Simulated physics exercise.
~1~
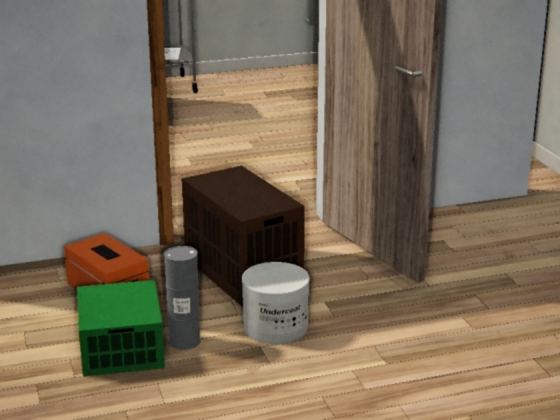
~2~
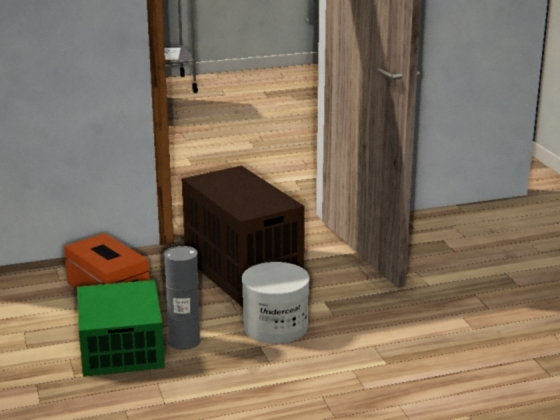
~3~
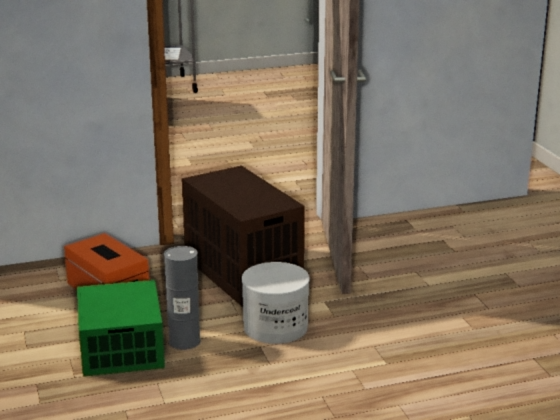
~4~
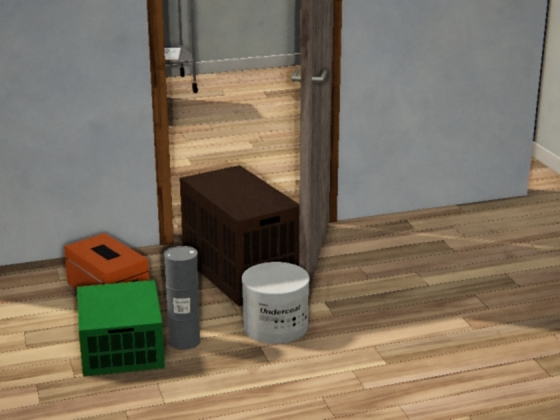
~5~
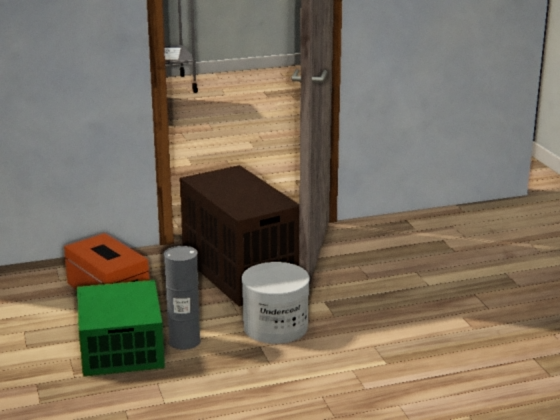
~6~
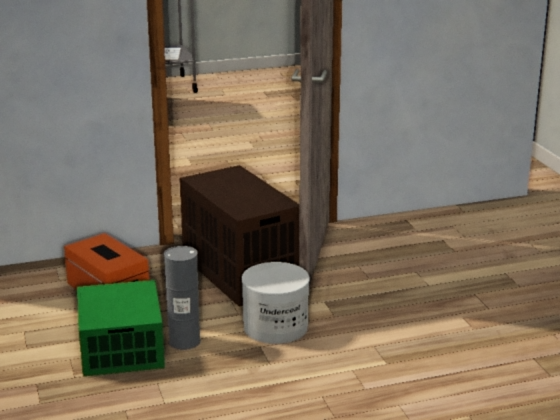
The door swings partway toward closing and stops against the brown chest in the doorway.
